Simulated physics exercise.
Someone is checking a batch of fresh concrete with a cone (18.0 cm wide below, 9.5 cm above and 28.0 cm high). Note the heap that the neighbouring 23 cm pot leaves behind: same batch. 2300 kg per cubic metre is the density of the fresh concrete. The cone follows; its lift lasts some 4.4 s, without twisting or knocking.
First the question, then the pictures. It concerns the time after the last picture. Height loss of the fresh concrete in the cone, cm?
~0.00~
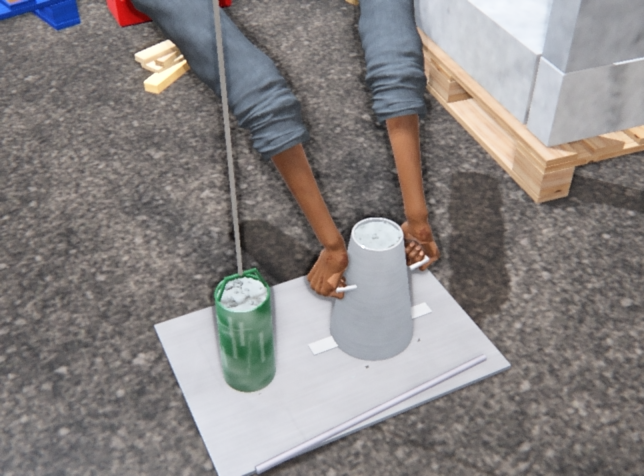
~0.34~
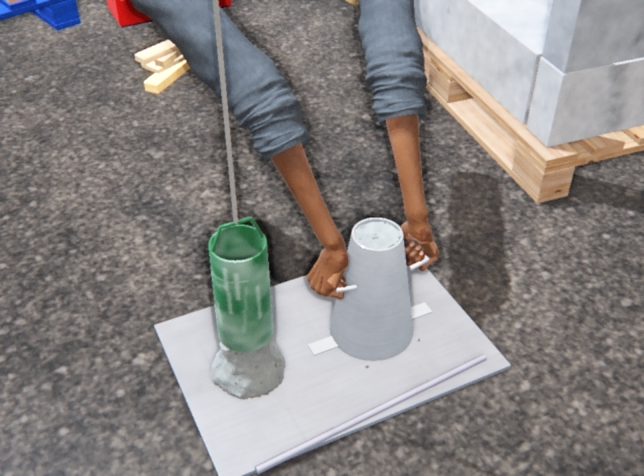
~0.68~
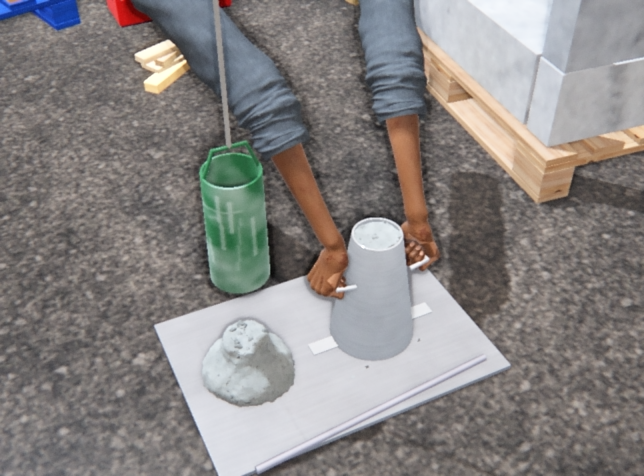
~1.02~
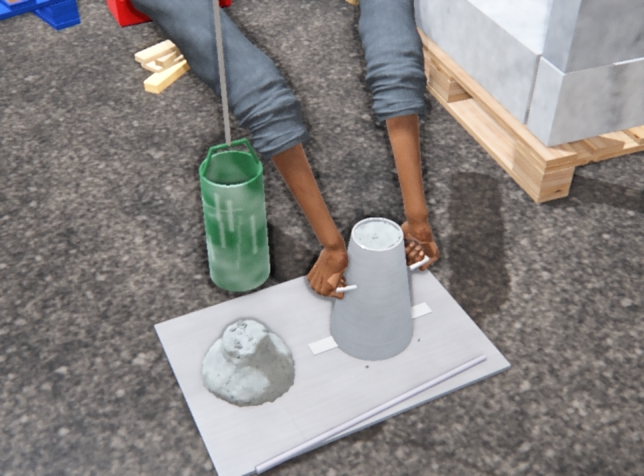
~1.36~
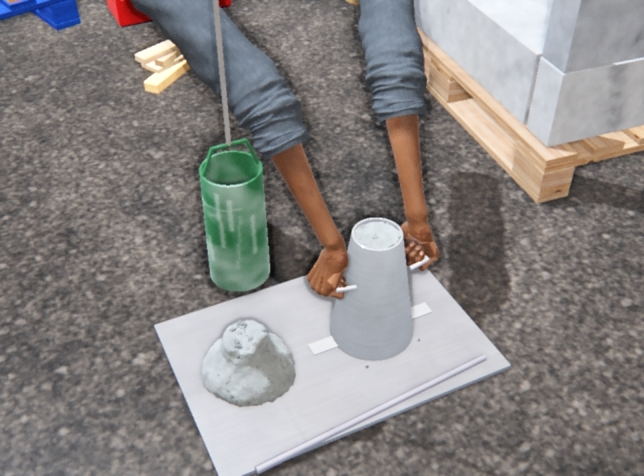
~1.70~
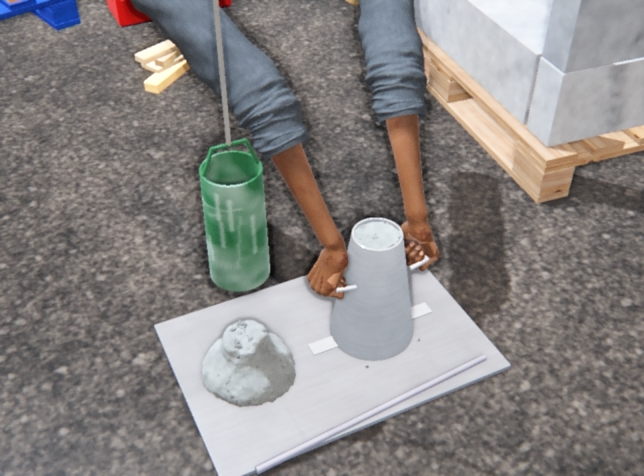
11 cm.
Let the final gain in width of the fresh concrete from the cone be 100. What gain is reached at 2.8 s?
Around 70 percent of the full gain.
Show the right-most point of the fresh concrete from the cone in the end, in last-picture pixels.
Roughly at pixel (429, 333).
By 2.8 s, the cone is up 6.6 cm; the fresh concrete has come down 8.1 cm to 20 cm and is 24 cm wide.
By 3.9 s, the cone is up 17 cm; the fresh concrete has come down 11 cm to 17 cm and is 26 cm wide.
By 5.0 s, the cone is up 28 cm; the fresh concrete has come down 11 cm to 17 cm and is 26 cm wide.
By 6.3 s, the cone is clear; the fresh concrete has come down 11 cm to 17 cm and is 26 cm wide.
By 6.8 s, at rest, the cone is clear; the fresh concrete has come down 11 cm to 17 cm and is 26 cm wide.
